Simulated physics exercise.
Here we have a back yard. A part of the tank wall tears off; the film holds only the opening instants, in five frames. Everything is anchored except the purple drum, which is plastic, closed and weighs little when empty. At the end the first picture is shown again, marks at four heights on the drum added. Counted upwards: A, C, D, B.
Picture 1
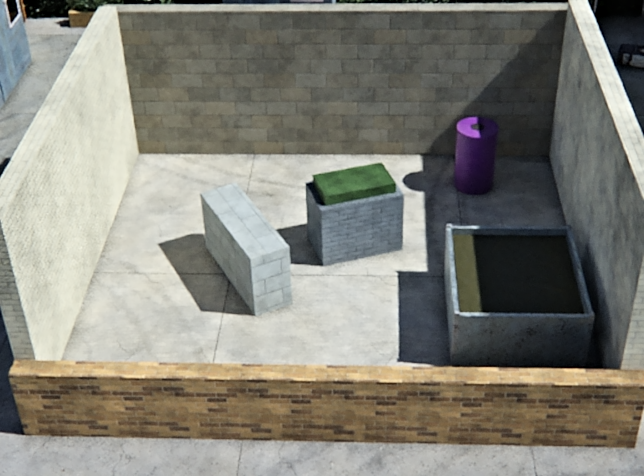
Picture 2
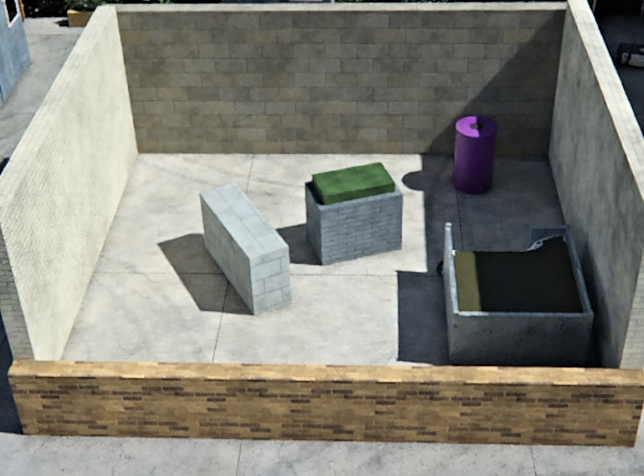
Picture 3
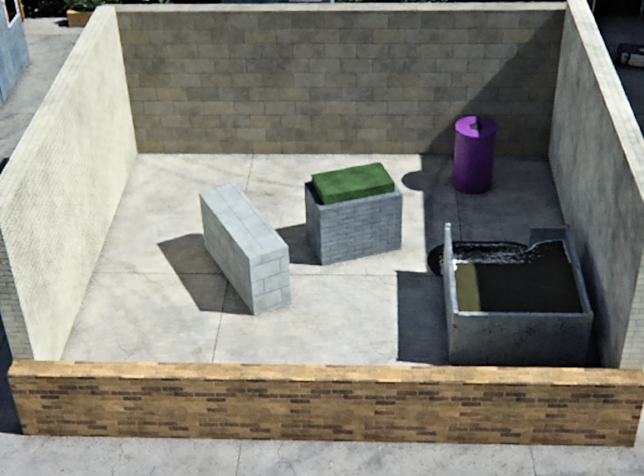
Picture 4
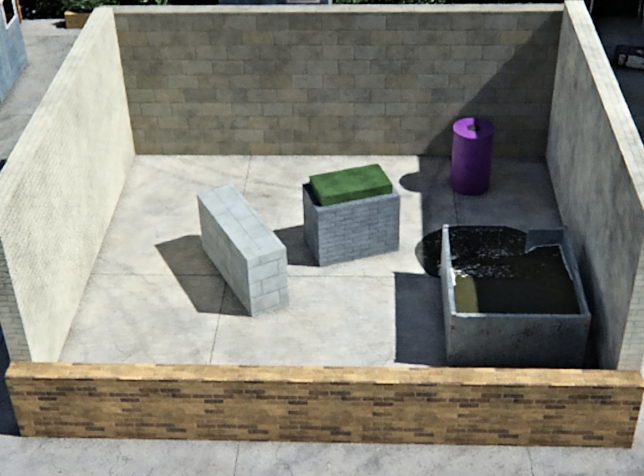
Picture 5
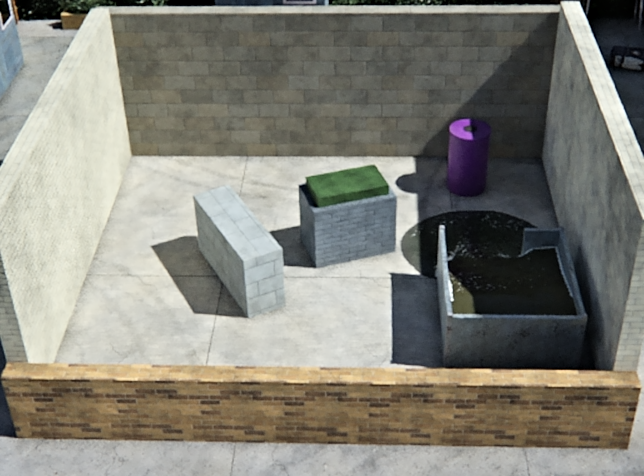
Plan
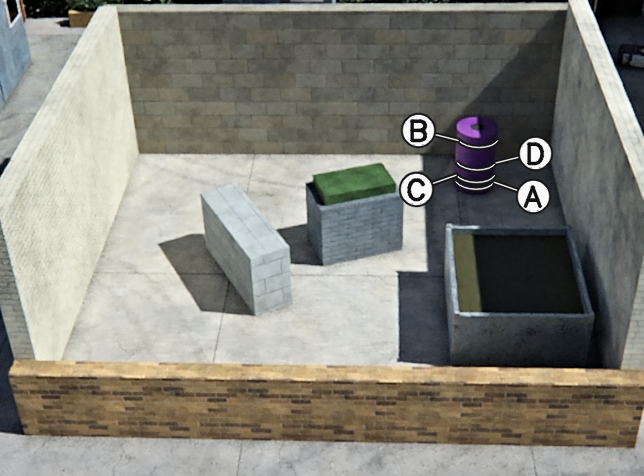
Dark water pours over the broken back edge of a grey tank in a walled yard and spreads across the paving towards a purple drum, while the drum, a pale block wall and a green-topped brick block stay still.
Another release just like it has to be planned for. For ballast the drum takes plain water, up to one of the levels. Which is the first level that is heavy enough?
D is the one.
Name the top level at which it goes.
Here it is level C.
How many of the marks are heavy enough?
Two.
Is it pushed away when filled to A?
Yes.
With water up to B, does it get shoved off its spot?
No, that is safe.
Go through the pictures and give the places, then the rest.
Lid of the purple drum at (478, 127); tank full, its middle at (515, 274), in the first frame.
Water covers 1 % of the ground, mostly out of sight from here, in the second frame.
Water covers 3 % of the ground, mostly out of sight from here, in the third frame.
In the fourth frame, 5 % of the ground under water, its edge towards the drum at (426, 245).
Lid of the purple drum at (470, 129); 8 % of the ground under water, its edge towards the drum at (463, 213), in the fifth frame.
In white, A at (475, 189); B at (479, 147); C at (476, 182); D at (477, 169); from the bottom up A, C, D, B.
Choosing A, it is pushed about twice its own width away.
Choosing B, it does not move.
Choosing C, it is pushed about half its own width away.
Choosing D, it does not move.
